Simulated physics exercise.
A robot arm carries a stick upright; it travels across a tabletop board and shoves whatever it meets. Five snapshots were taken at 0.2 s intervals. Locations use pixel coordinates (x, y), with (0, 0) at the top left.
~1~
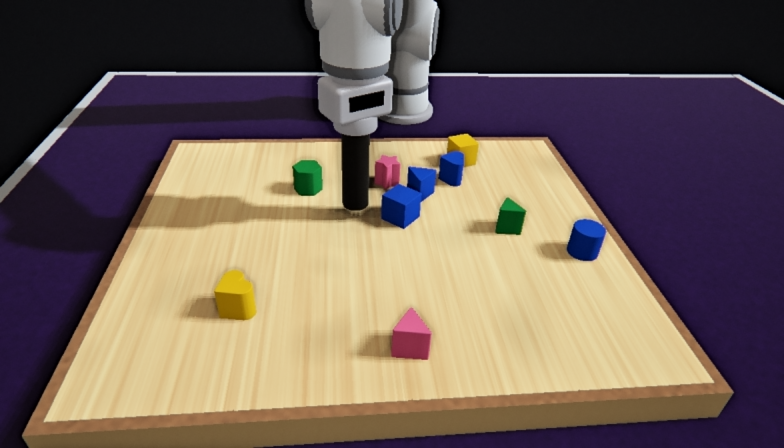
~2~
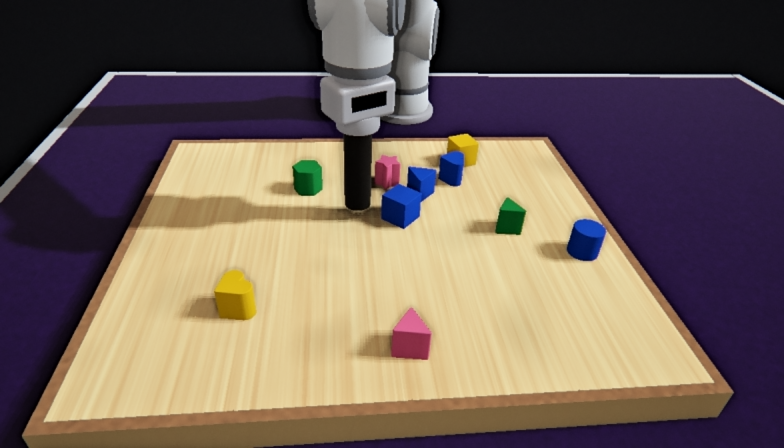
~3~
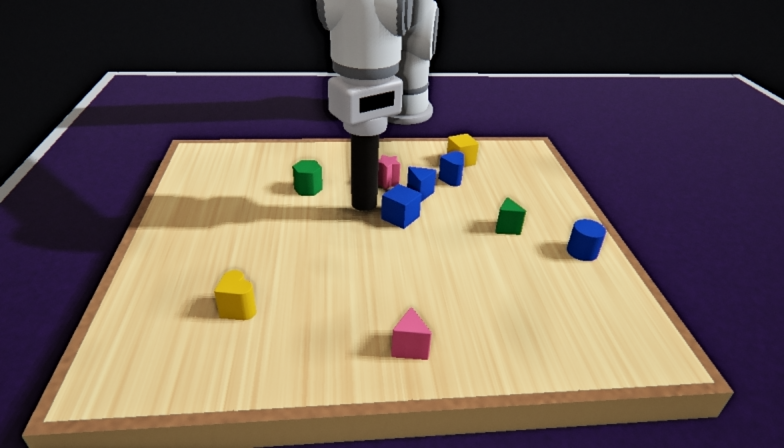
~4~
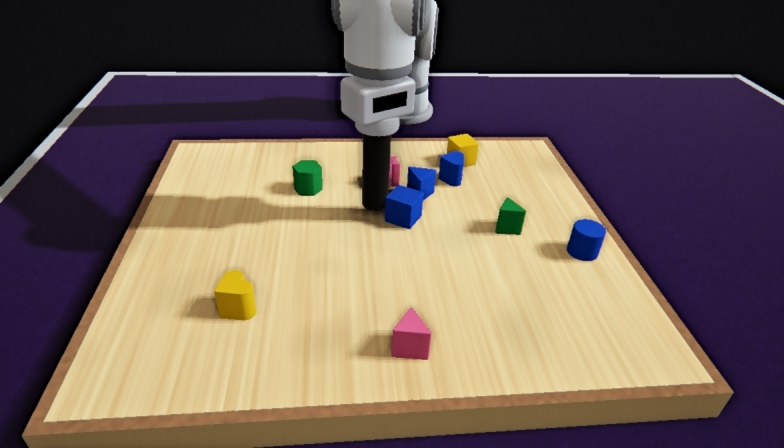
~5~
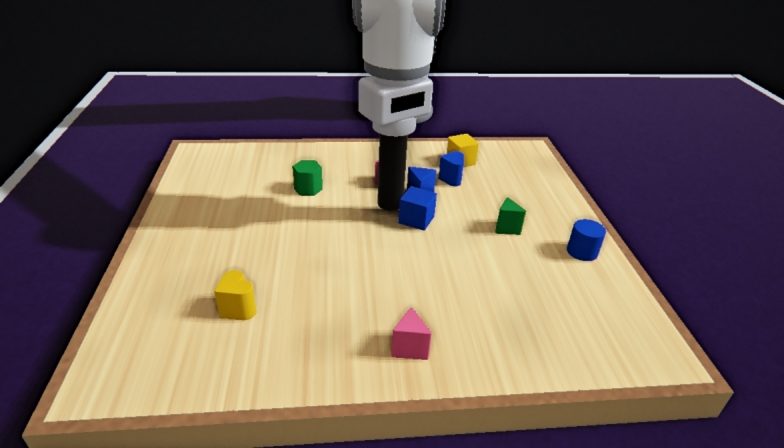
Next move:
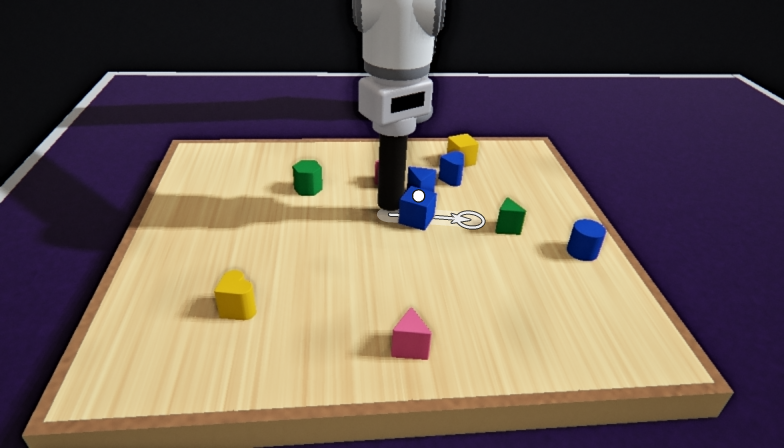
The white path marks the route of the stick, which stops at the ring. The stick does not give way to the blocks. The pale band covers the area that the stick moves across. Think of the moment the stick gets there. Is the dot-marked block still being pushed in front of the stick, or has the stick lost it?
Still being pushed.
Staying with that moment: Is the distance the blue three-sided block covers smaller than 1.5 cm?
Yes
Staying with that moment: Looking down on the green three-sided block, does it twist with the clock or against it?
My prediction: CCW.
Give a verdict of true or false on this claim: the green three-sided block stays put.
False
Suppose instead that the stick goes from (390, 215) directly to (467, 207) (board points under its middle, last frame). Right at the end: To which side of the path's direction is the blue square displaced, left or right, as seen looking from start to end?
The blue square goes right.
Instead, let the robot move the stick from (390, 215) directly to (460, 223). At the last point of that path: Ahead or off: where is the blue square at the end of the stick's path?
The stick keeps it before itself.
The drawn path runs straight from (390, 215) to (470, 220); the dot is on the blue square.
What follows on the original path. One third of the way, stick at (418, 205); blue square at (447, 199).
Two thirds of the way, stick at (445, 207); blue square at (473, 202), turned 15° clockwise.
At the end, stick at (472, 209); blue square at (497, 208), turned 25° clockwise; blue three-sided block not moved; green three-sided block at (527, 209), turned 30° anticlockwise.
